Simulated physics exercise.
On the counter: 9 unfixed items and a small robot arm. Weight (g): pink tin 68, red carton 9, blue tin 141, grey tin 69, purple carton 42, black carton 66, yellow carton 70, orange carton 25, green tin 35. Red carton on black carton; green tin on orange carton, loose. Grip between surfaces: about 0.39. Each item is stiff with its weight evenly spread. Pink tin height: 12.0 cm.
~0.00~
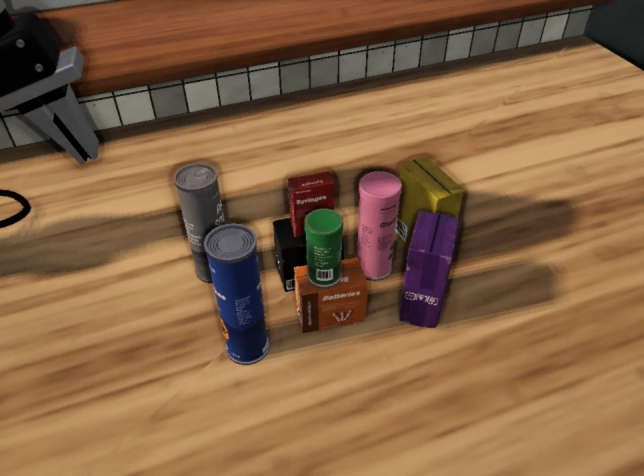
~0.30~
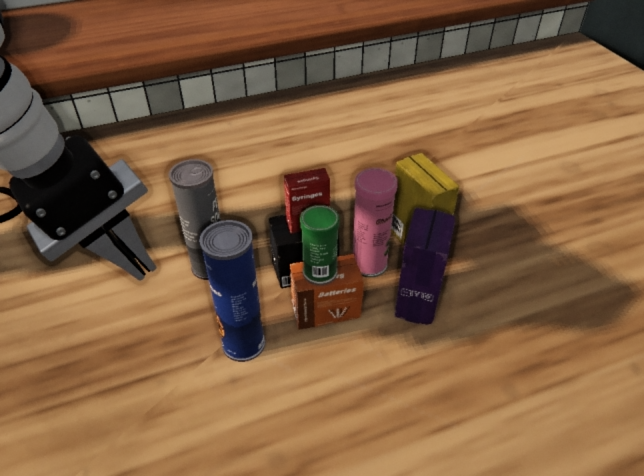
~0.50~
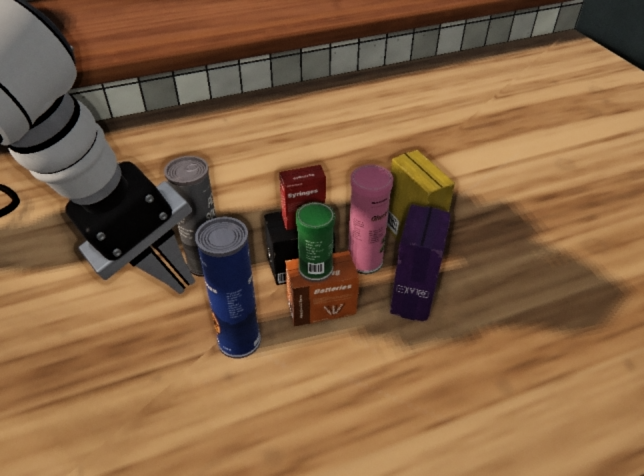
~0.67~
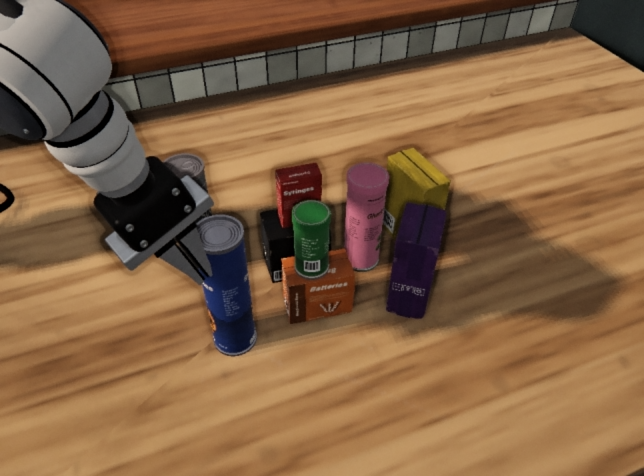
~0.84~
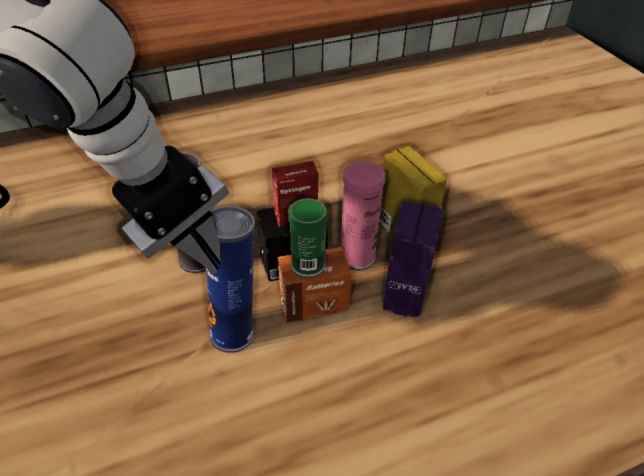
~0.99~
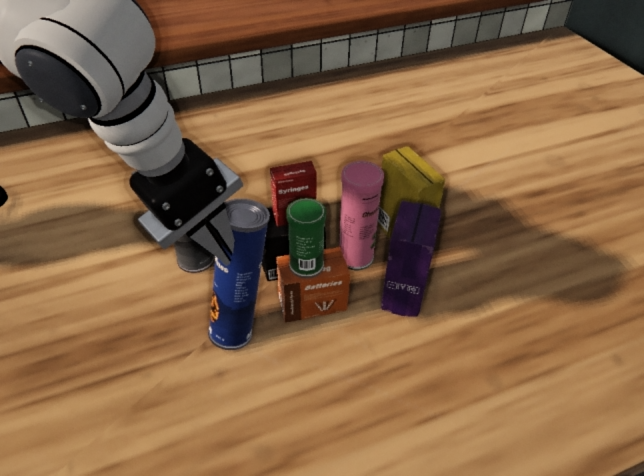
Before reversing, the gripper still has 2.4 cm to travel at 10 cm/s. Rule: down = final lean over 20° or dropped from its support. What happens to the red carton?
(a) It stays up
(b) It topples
It topples (b).
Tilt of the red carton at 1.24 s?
0°.
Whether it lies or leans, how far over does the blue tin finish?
Some 40° off upright.
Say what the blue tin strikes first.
First thing hit: The green tin.
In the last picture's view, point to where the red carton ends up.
It settles near (309, 173).
By 1.24 s, green tin and blue tin touch at 1.17 s; tilt blue tin 23°.
By 1.54 s, red carton and blue tin touch at 1.39 s; black carton and blue tin touch at 1.44 s; tilt red carton 72°, blue tin 43°.
By 1.99 s, tilt red carton 90°, blue tin 43°.
In the end blue tin and red carton are over (lying or leaning past 20°); 7 still stand.
